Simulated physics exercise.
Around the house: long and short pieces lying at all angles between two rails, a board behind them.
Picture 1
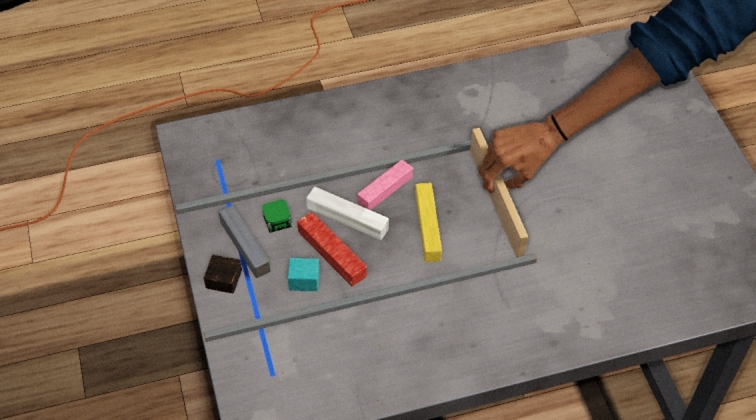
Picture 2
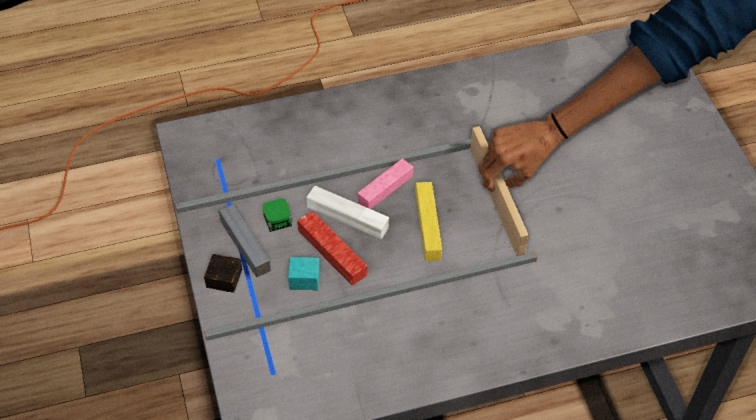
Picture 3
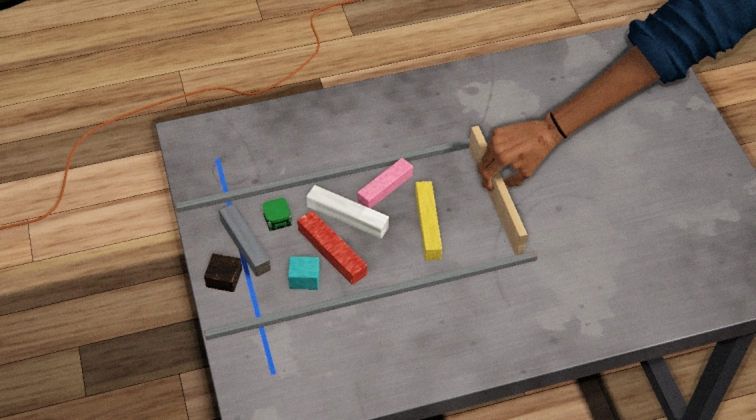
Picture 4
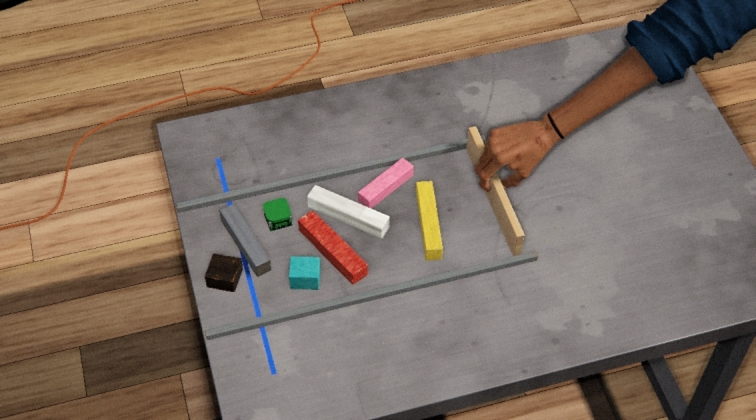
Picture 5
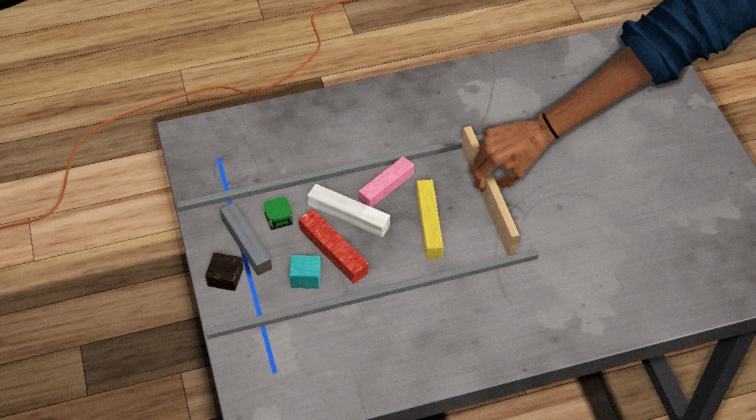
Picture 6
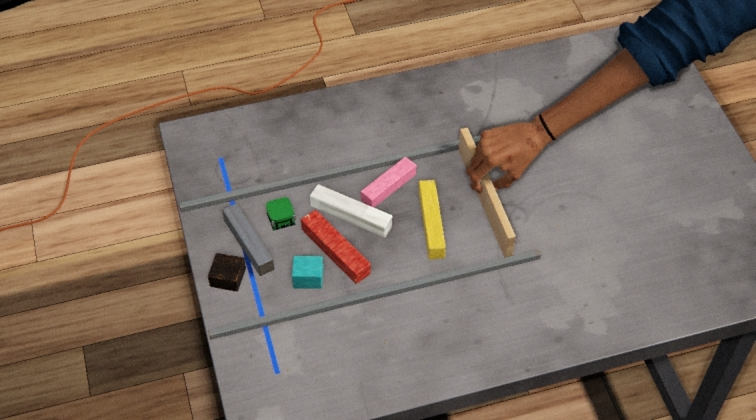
A hand holding a wooden board shifts it slightly left between two rails on a grey table, while the coloured blocks and bars lying at various angles, some near a blue line, show no clear movement of their own.
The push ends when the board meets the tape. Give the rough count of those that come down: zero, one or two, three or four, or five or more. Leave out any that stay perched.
The number that fall off is three or four.
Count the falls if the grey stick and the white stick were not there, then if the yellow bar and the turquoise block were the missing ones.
1 in the first case, 3 in the second.
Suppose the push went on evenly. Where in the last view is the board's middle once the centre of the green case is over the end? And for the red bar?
At (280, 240) for the green case; at (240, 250) for the red bar.
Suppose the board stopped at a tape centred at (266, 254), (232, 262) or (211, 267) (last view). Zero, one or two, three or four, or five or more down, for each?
For each place: Either three or four; five or over; more than four.
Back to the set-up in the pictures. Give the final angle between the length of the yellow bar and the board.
About 0°.
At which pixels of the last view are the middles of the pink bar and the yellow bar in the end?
First (219, 226), then (242, 267).
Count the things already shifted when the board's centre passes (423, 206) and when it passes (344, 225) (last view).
By then 2, and 7.
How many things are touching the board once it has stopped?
That makes 2.
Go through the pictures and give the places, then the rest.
The first picture shows black block (223, 274); grey stick (244, 241); green case (277, 216); board (498, 192); tape (243, 261).
The second picture shows grey stick (245, 240); board (498, 190).
The third picture shows green case (277, 215); pink bar (385, 184).
The fourth picture shows black block (224, 273); red bar (333, 247).
The fifth picture shows grey stick (246, 239); turquoise block (305, 272).
The sixth picture shows black block (227, 272); grey stick (248, 239); green case (281, 214); board (486, 192); tape (247, 258).
A little later, none off yet; black block at rest near (227, 272); grey stick at rest near (248, 239); green case at rest near (281, 214).
Next, none off yet; black block moving near (221, 276); grey stick shifted a little near (228, 250); green case shifted well along near (230, 224).
When it is over, the number that fall off is three or four; down, turquoise block, green case, grey stick and black block.
